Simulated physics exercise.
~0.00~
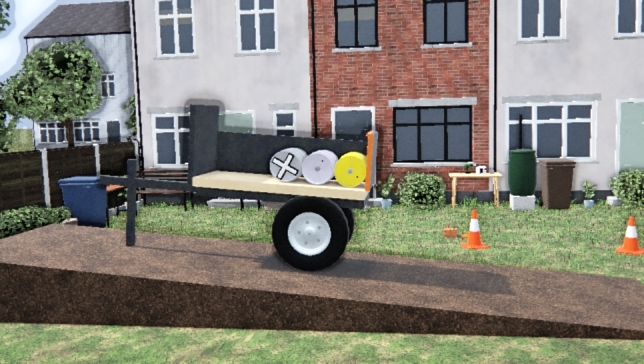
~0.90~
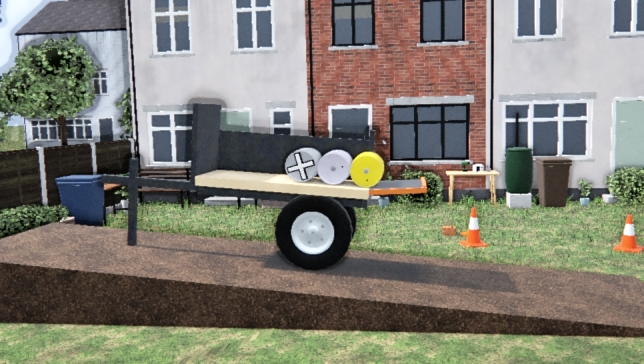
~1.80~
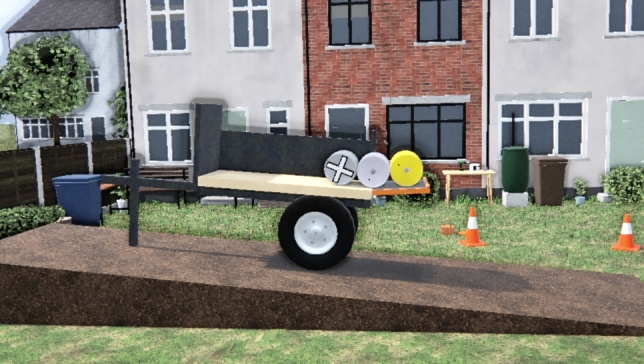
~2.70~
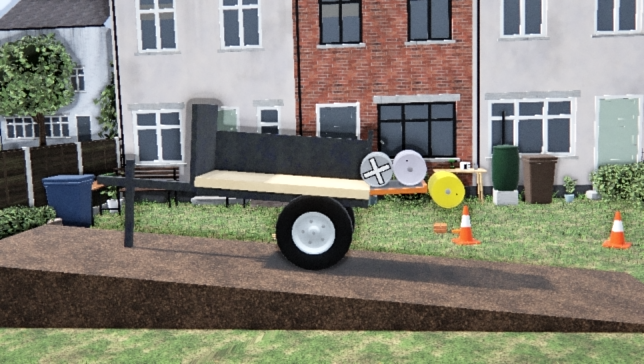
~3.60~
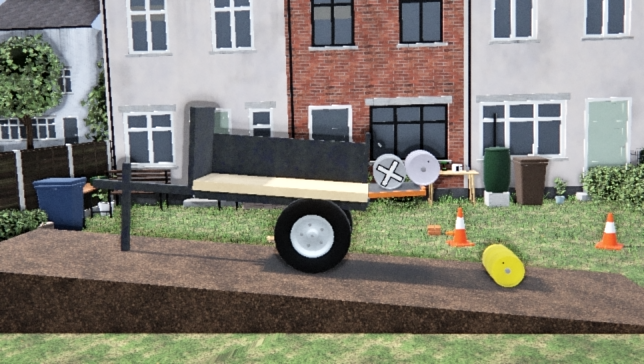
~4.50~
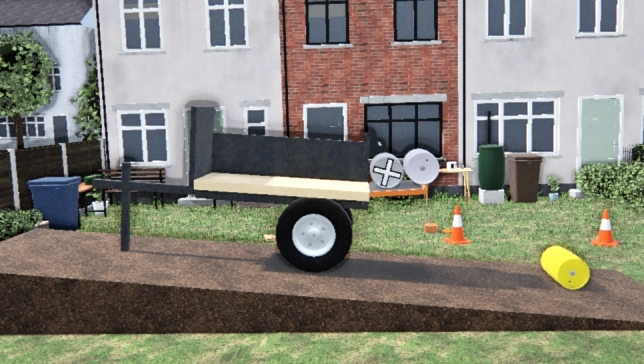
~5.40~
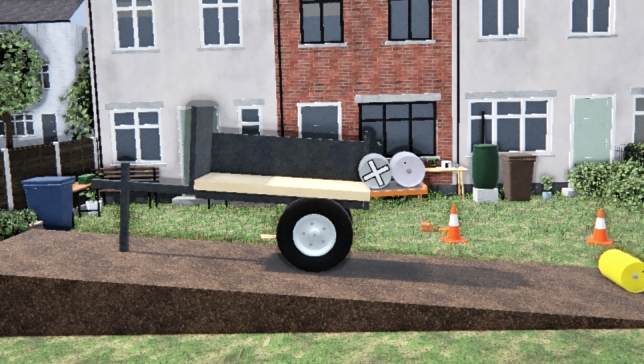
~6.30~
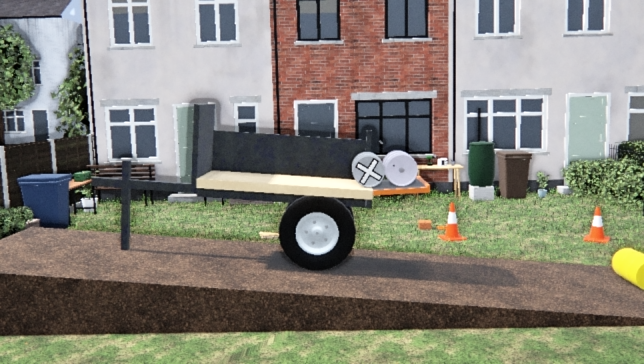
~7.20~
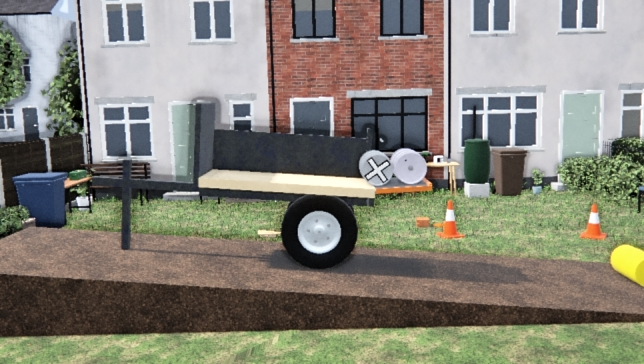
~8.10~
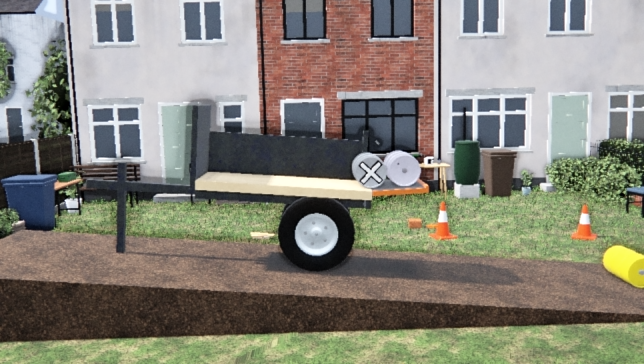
The clip opens on a two-wheeled trailer standing on a brown ramp before a row of houses, with three round kegs, one marked with a cross, one pale and one yellow, beside its upright orange tailgate. The gate swings down to the right and the kegs roll towards it. The yellow one leads onto the lowered gate, drops off its end and lands on the ramp. It rolls away down the slope to the right edge of the view, where it settles. The crossed and pale kegs stay behind, shifting slightly, and finish side by side on the gate.
